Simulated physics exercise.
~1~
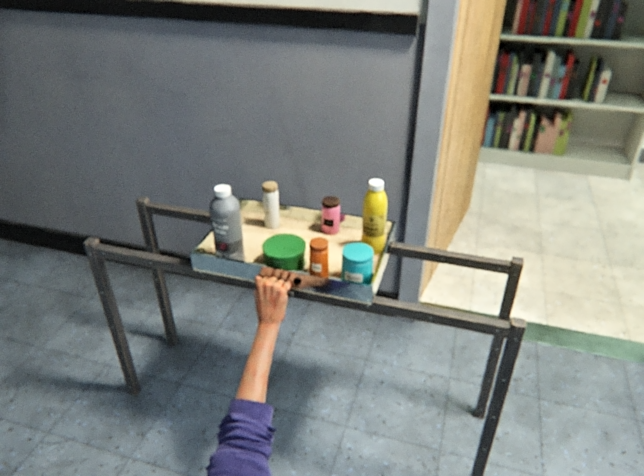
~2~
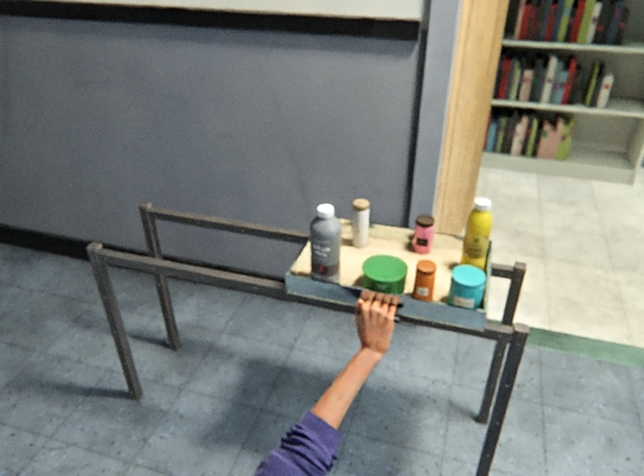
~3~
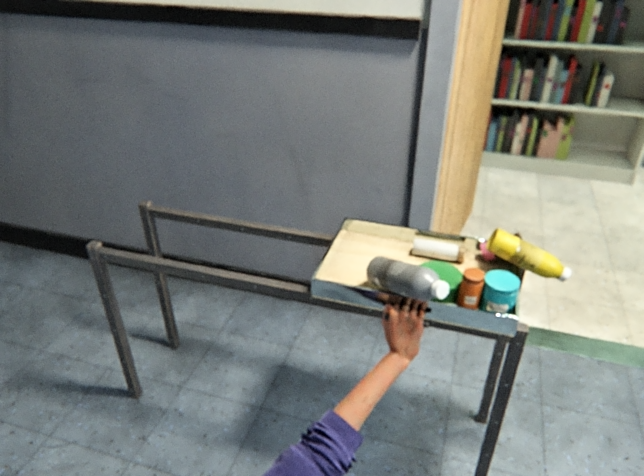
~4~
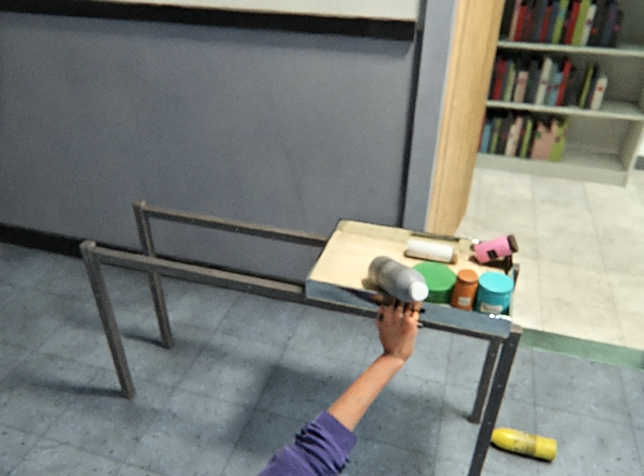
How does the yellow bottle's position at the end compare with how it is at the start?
At the start the yellow bottle stands upright on the tray, and at the end it lies on its side on the floor.
